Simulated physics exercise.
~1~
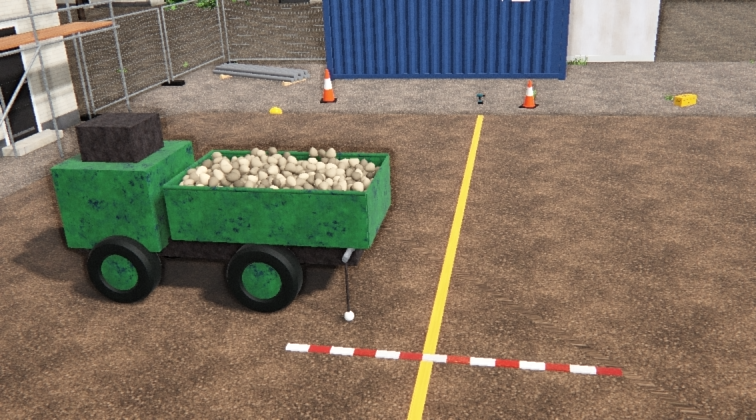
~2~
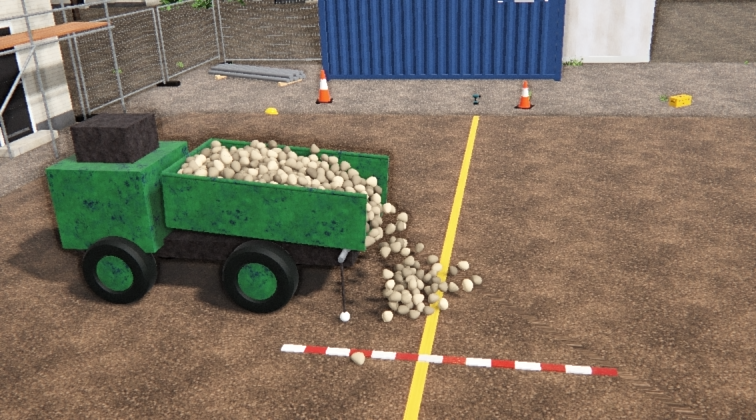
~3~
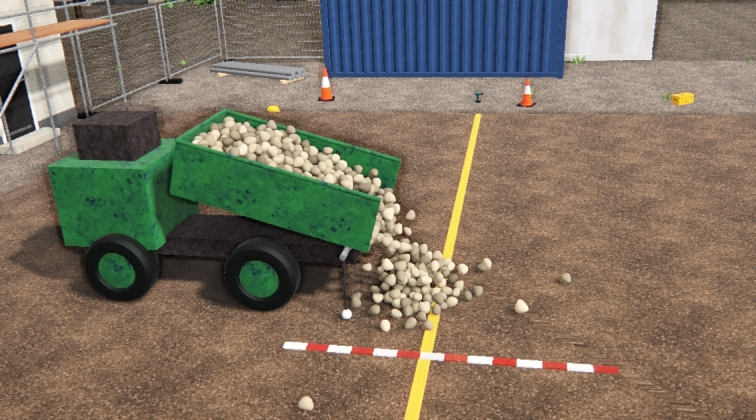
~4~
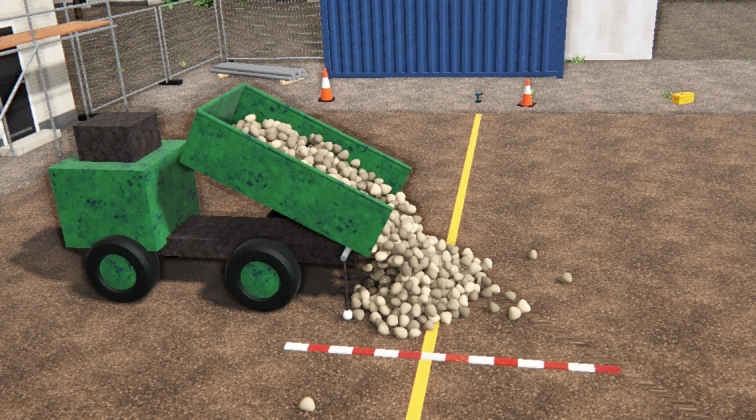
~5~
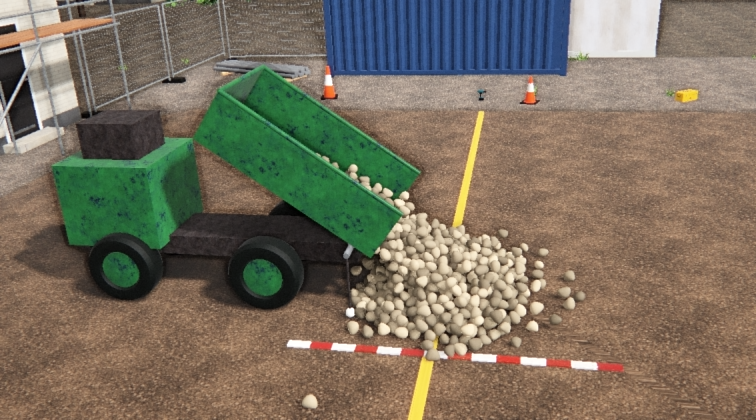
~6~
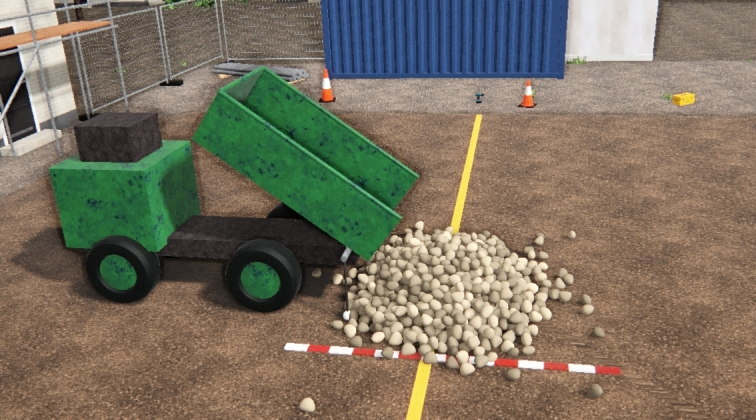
We see a green tipping truck loaded with rounded pale stones on a building site, its bed tilting steadily up as the stones pour out to the right, until the emptied bed stands raised beside a broad heap spread across the yellow line and reaching the striped staff.
